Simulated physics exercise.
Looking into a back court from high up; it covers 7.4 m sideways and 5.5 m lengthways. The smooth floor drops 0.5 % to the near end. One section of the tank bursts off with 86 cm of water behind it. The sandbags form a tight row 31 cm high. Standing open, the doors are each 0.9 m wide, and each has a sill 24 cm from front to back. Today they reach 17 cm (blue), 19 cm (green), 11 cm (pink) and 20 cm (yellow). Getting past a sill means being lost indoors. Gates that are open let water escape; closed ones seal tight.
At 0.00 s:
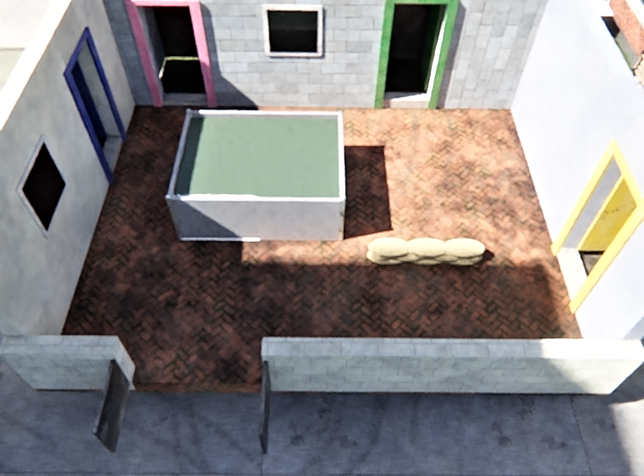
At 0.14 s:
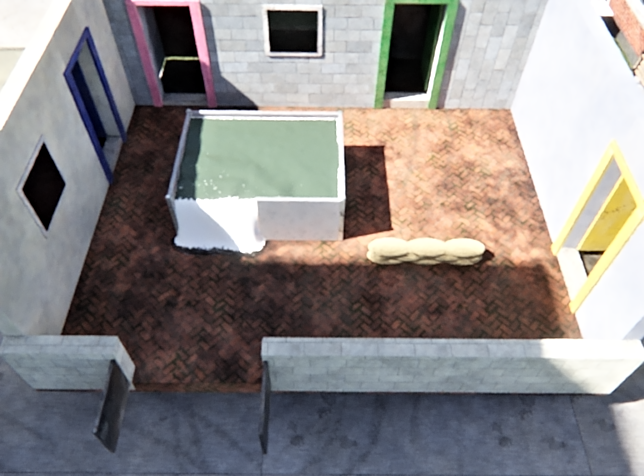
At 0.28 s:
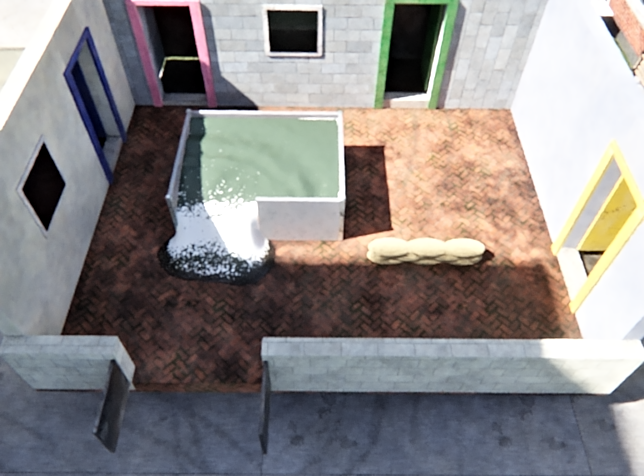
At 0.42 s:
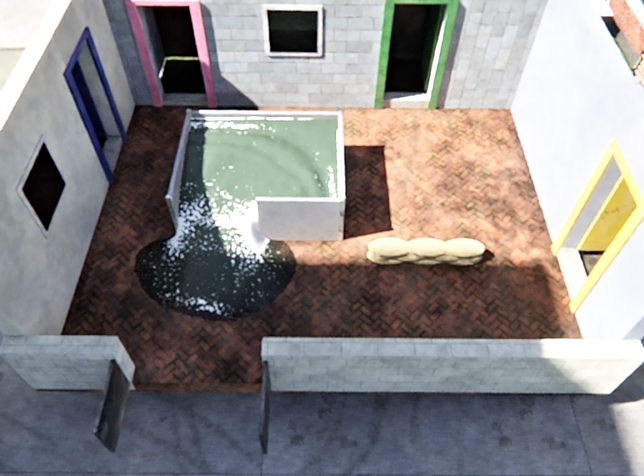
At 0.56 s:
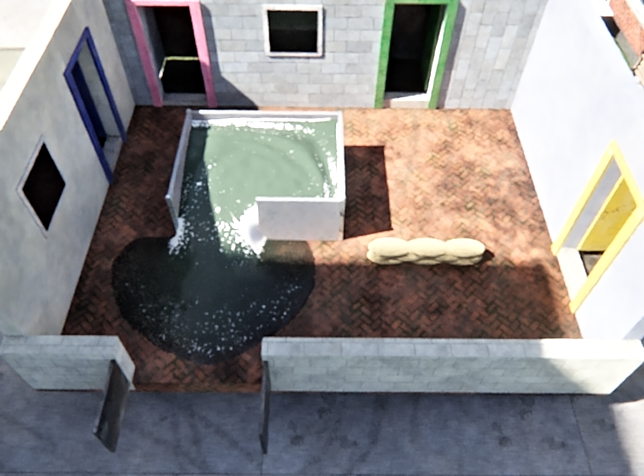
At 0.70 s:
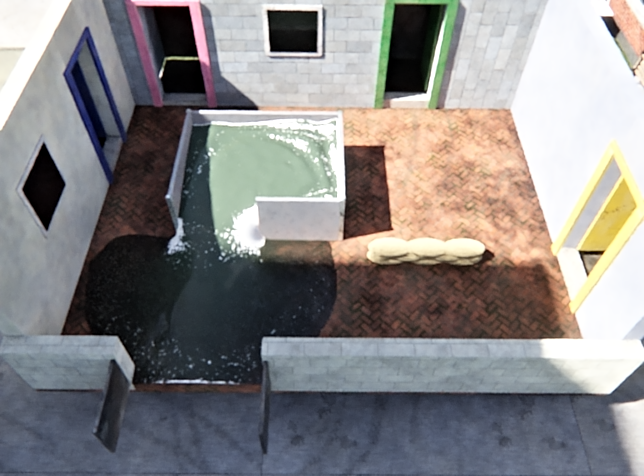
The clip opens on a high view of a walled brick courtyard, with still green water filling a pale tank. The left part of the tank's near side gives way, and white, foaming water pours out. A dark pool spreads across the bricks toward the open gateway while ripples cross the tank.
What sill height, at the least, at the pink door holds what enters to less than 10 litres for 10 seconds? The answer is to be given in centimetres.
A height of roughly 11.5 cm.
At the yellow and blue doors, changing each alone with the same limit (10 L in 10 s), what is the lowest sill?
About 5.5 cm at yellow and 6.5 cm at blue.
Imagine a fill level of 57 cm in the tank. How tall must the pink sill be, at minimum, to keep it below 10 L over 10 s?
Around 6.0 cm high.
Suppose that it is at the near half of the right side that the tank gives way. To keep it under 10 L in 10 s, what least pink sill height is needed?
Then the minimum is about 13.5 cm.
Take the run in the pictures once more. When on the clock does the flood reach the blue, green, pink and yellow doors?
Blue 3.2 s, green 8.0 s, pink 4.0 s, yellow 3.4 s.
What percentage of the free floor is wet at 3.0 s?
40 %.
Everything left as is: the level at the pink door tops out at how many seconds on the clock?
Roughly 5.0 s.
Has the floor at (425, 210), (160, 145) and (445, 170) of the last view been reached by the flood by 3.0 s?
First bone-dry, second bone-dry, third bone-dry.
After 1.4 s water covers 25 % of the floor, deepest (52 cm) near (52, 365); it has not reached the pink door.
After 3.0 s water covers 40 % of the floor, deepest (30 cm) near (52, 365); it has not reached the pink door.
After 10.0 s water covers 85 % of the floor, deepest (11 cm) near (52, 365); 7 cm at the pink door, 14 litres in over its 11 cm sill.
At the pink door as built, the water arrived by 4.1 s and peaked near 15 cm at 4.8 s.
With a sill of 10.5 cm, 18 litres would have come in within the 10 s; with 14 cm, 1 litre. So under 10 litres takes about 11.5 cm.
